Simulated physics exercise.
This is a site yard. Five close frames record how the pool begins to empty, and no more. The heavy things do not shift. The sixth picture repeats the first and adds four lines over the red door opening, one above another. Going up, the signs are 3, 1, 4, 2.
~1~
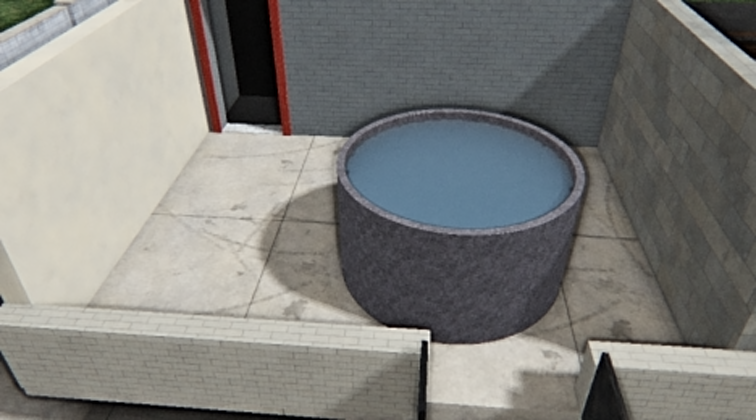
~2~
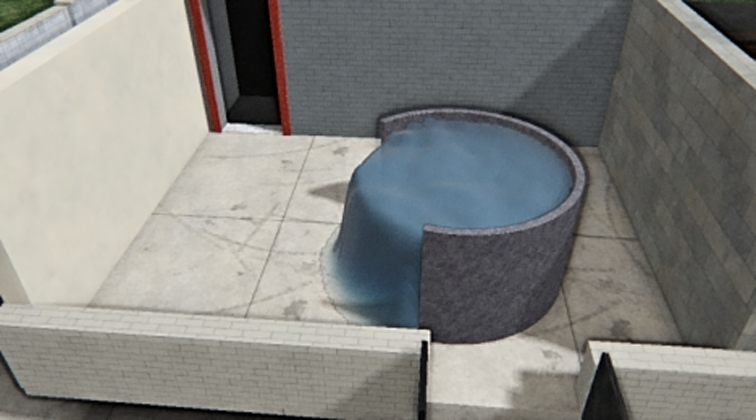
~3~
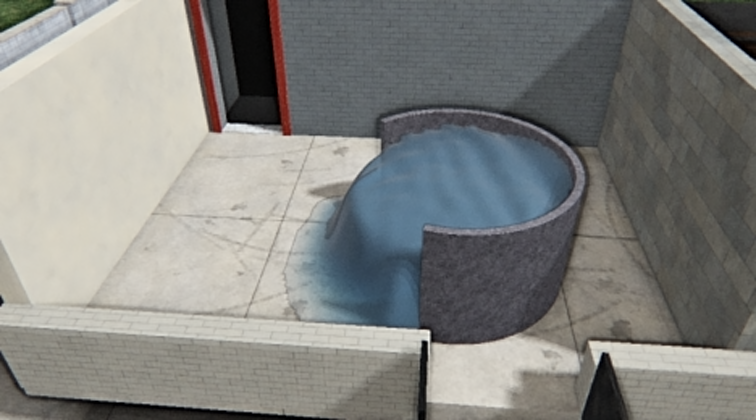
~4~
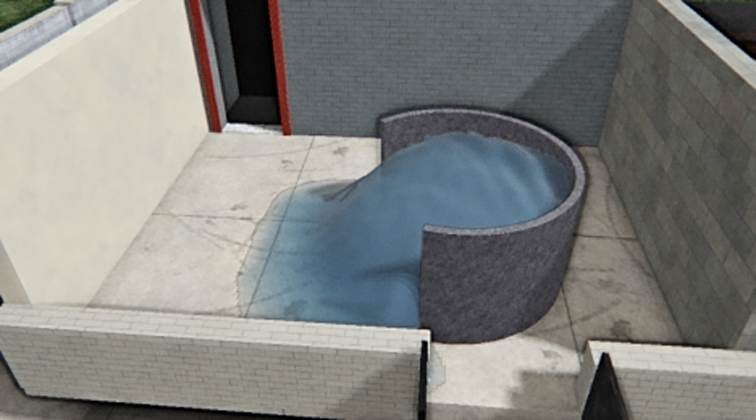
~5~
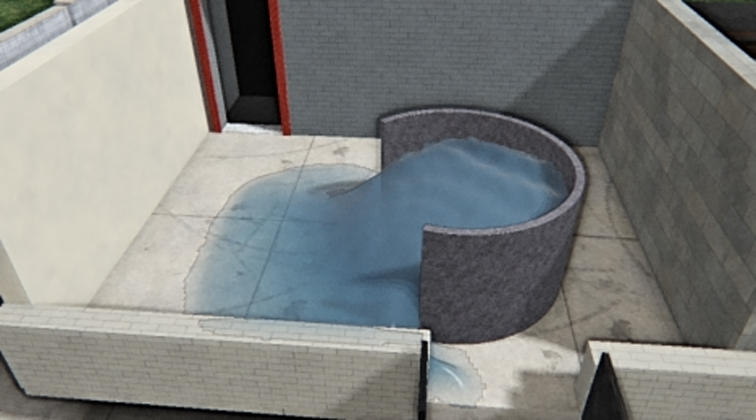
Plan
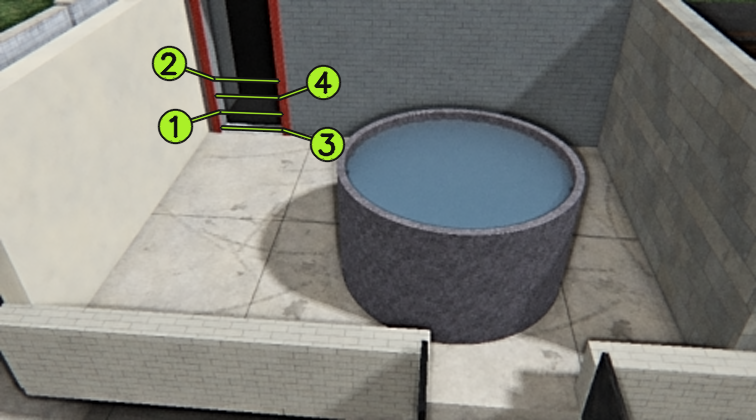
At the start, a round dark stone pool of still water stands in a walled yard near a red-framed doorway. The left side of its wall disappears, and water pours through the gap onto the pale paving. It spreads leftward and forward in a widening sheet, with some reaching the gate opening in front.
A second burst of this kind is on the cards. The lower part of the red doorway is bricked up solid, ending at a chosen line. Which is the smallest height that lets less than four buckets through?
It is 4.
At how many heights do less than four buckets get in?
Two of them.
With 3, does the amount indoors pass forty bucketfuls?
Yes.
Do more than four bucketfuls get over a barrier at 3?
Yes, it does.
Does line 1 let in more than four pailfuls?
Yes, that goes wrong.
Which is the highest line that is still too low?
It is 1.
On the marked copy, 1 at (250, 113); 2 at (245, 80); 3 at (252, 128); 4 at (247, 96); from the bottom up 3, 1, 4, 2.
For line 1, about 14 bucketfuls get in.
For line 2, nothing gets over.
For line 3, dozens of bucketfuls pour in.
For line 4, a splash gets over, under a bucket.
